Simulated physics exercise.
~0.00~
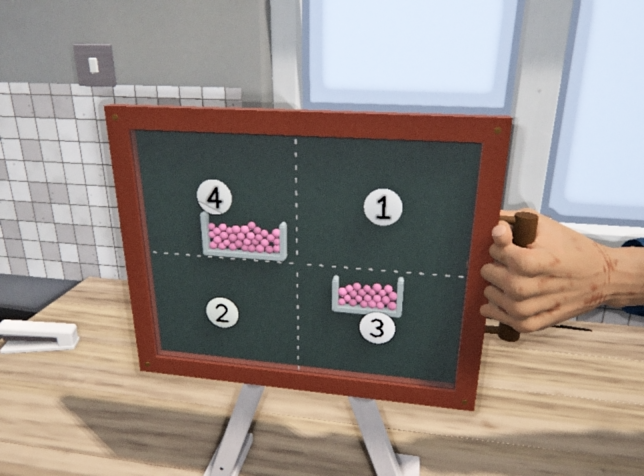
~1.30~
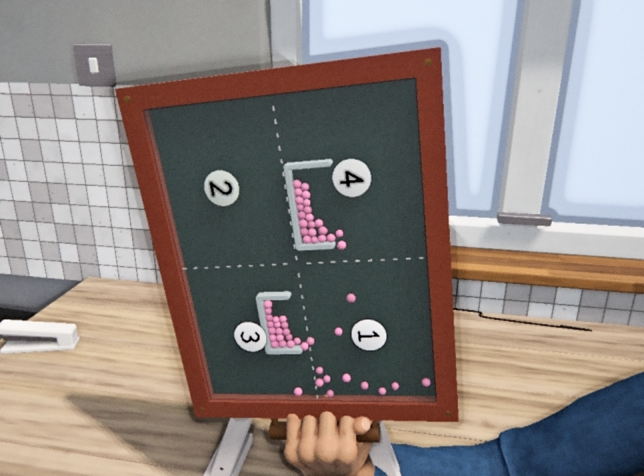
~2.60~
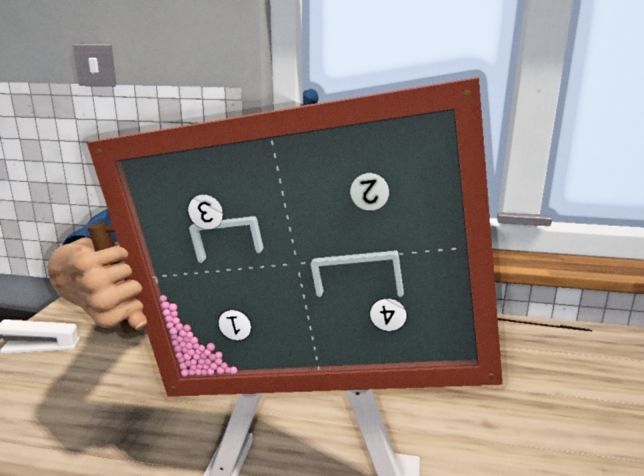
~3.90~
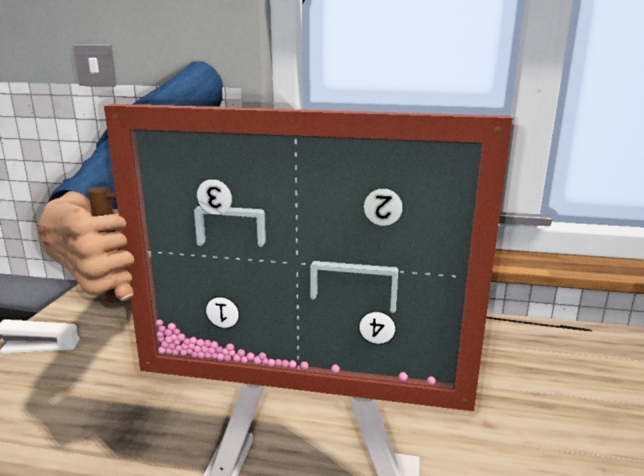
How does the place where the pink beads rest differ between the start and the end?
At the start the beads sit in two small trays, one left of the middle and one lower on the right. At the end they lie along the bottom edge of the frame, heaped mostly at the left with a few strays to the right.
